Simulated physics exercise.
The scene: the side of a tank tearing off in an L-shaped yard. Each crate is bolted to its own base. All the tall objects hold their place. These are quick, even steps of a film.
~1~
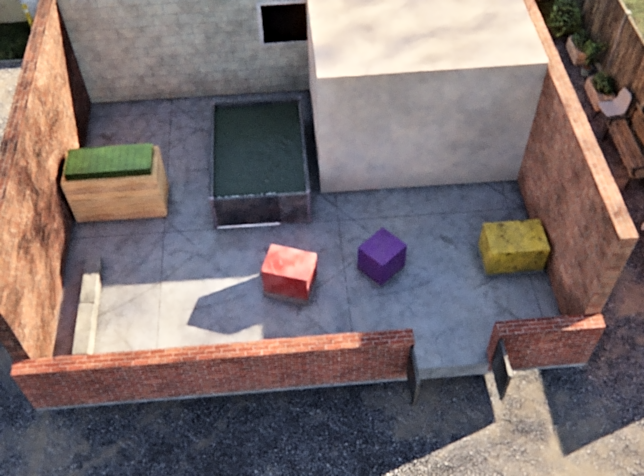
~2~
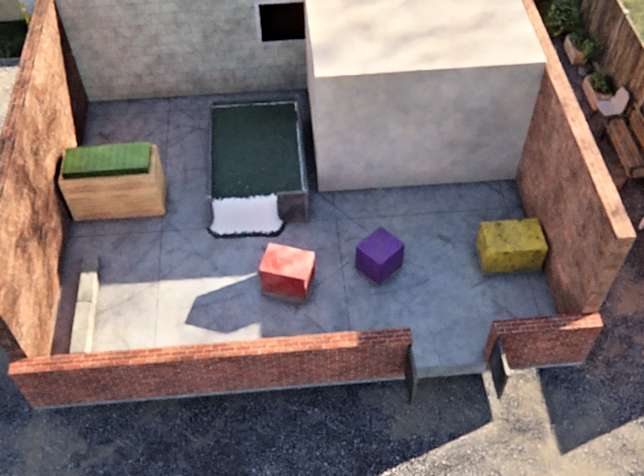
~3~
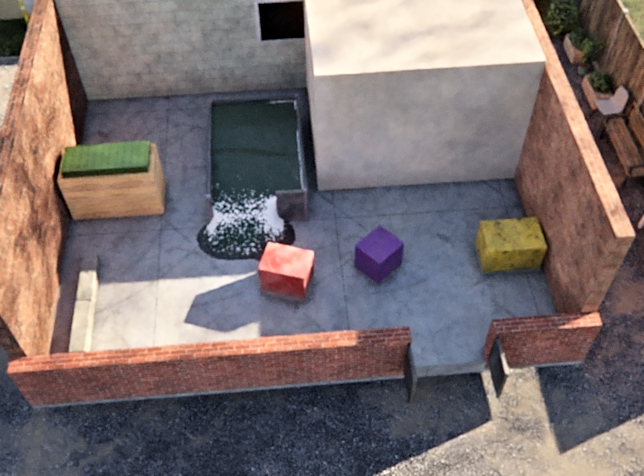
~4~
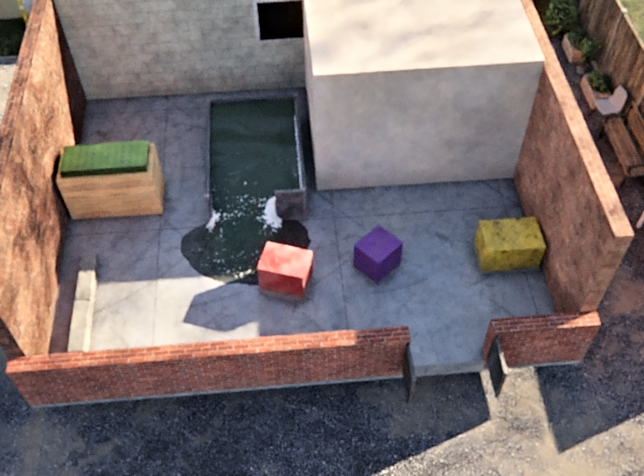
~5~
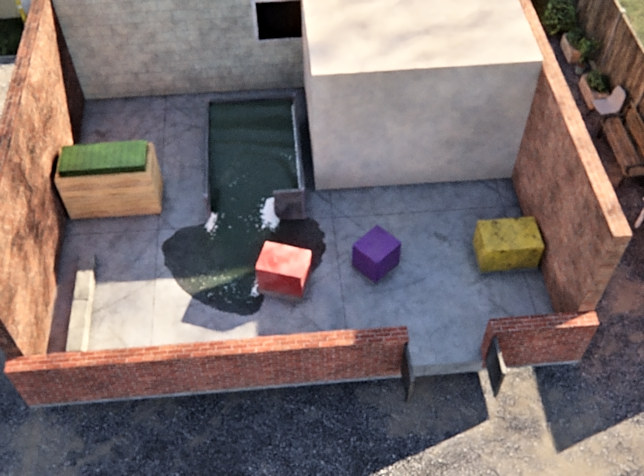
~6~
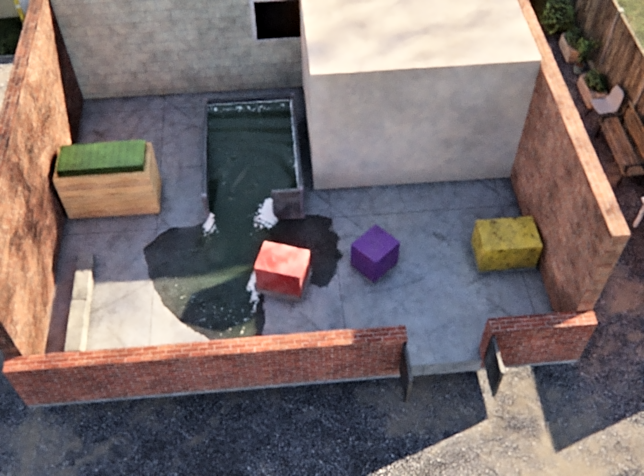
Dark green water pours from the opened front of a rectangular tank in a brick-walled paved yard, seen from high above. A red block stands just in front of the tank, with purple and yellow blocks to the right, a green-topped wooden box at left and a large pale block behind. The water gushes out foaming white, then spreads as a widening dark pool around the red block toward the front wall.
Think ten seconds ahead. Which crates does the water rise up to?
In the end: The red crate is soaked; the yellow crate is soaked; the purple crate is soaked.
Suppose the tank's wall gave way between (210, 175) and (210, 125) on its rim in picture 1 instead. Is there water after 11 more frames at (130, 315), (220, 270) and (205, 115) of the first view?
In turn: Covered, under water, clear.
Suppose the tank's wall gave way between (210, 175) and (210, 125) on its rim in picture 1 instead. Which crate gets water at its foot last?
That is the yellow-painted one.
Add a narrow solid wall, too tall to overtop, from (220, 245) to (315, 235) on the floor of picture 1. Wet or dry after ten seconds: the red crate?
In short: Red crate is safe.
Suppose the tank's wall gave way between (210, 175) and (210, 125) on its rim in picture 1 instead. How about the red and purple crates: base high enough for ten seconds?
The red crate remains dry, the purple crate ends up wet.
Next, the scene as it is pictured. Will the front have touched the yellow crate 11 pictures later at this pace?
Yellow crate still dry.
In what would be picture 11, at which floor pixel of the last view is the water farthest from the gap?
Close to (114, 373).
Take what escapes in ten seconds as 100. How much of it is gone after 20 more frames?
I make it 25 per cent.
A moment on, water covers 25 % of the floor; the red crate water round its plinth, the yellow crate not reached, the purple crate water round its plinth.
Next, water covers 35 % of the floor; the red crate water round its plinth, the yellow crate not reached, the purple crate water round its plinth.
Then, water covers 50 % of the floor; the red crate water round its plinth, the yellow crate not reached, the purple crate water round its plinth.
Later, water covers 70 % of the floor; the red crate water round its plinth, the yellow crate water round its plinth, the purple crate water round its plinth.
In the end, water covers 90 % of the floor; the red crate was topped, the yellow crate was topped, the purple crate was topped.
